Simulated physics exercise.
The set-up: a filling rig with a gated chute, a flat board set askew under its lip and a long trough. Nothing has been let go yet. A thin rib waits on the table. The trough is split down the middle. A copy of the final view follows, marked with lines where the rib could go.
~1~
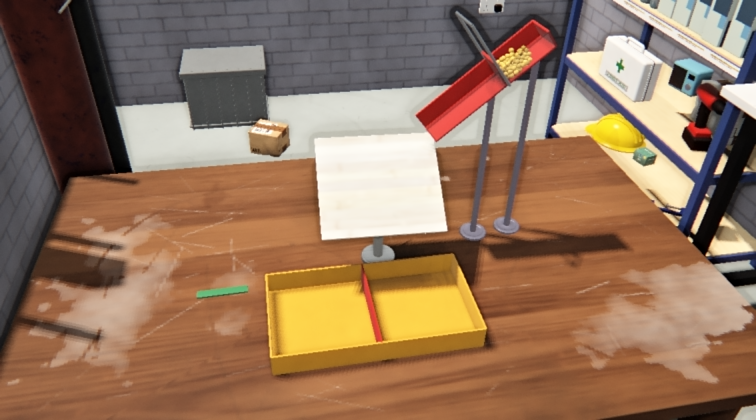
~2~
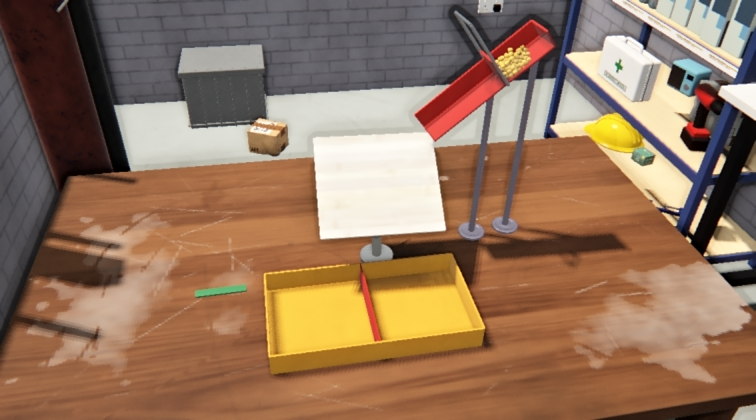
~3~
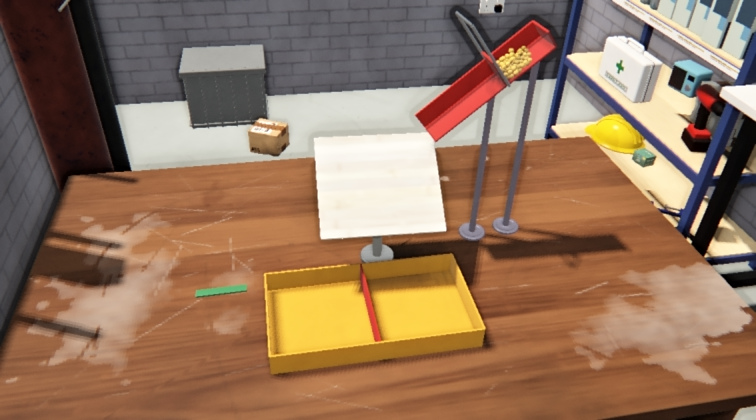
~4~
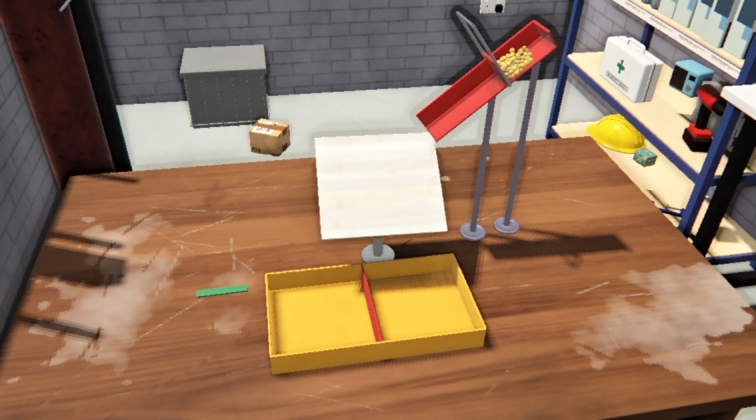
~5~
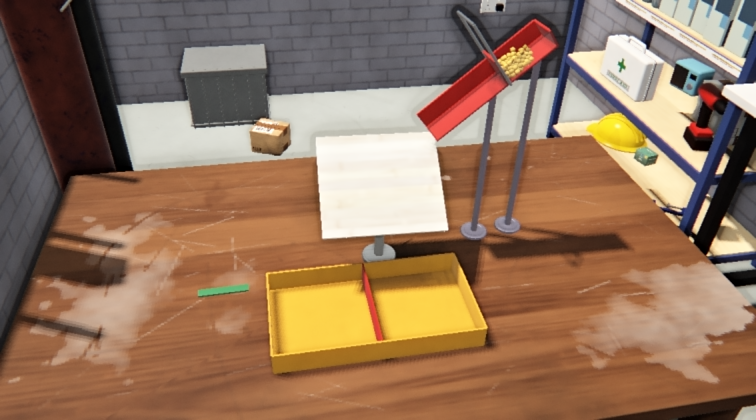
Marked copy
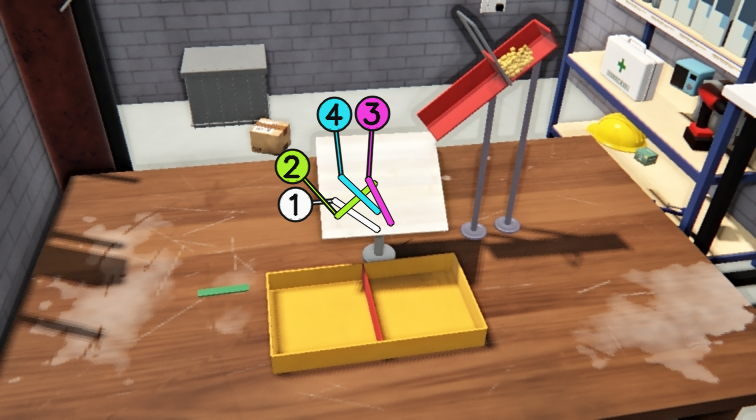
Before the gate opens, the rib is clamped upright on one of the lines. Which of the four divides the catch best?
Go for 2.
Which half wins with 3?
The right half.
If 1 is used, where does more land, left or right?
The right half.
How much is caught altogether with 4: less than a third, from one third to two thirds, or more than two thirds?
It is more than two thirds.
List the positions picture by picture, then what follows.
Load behind the gate at (510, 62), puffed corn balls; lip of the chute at (430, 135), sloping fairly steeply, in the first frame.
Middle of the board at (378, 183), tilted fairly steeply; middle of its low edge at (384, 234); of its high edge at (373, 135), in the second frame.
Front corners of the trough at (270, 356) and (485, 329); front end of its middle wall at (380, 342); gate still shut at (490, 60), in the third frame.
Middle of the load at (511, 62); lip at (431, 135), in the fourth frame.
Middle of the load at (512, 61); lip at (432, 134), in the fifth frame.
On the marked copy, line 1 from (334, 200) to (377, 229); line 2 from (374, 183) to (337, 216); line 3 from (368, 179) to (390, 222); line 4 from (341, 177) to (377, 211).
If 1 is chosen, of what is caught, none in the left half, all in the right.
If 2 is chosen, of what is caught, about two thirds in the left half, about a third in the right.
If 3 is chosen, of what is caught, a small part in the left half, nearly all in the right.
If 4 is chosen, of what is caught, a small part in the left half, nearly all in the right.
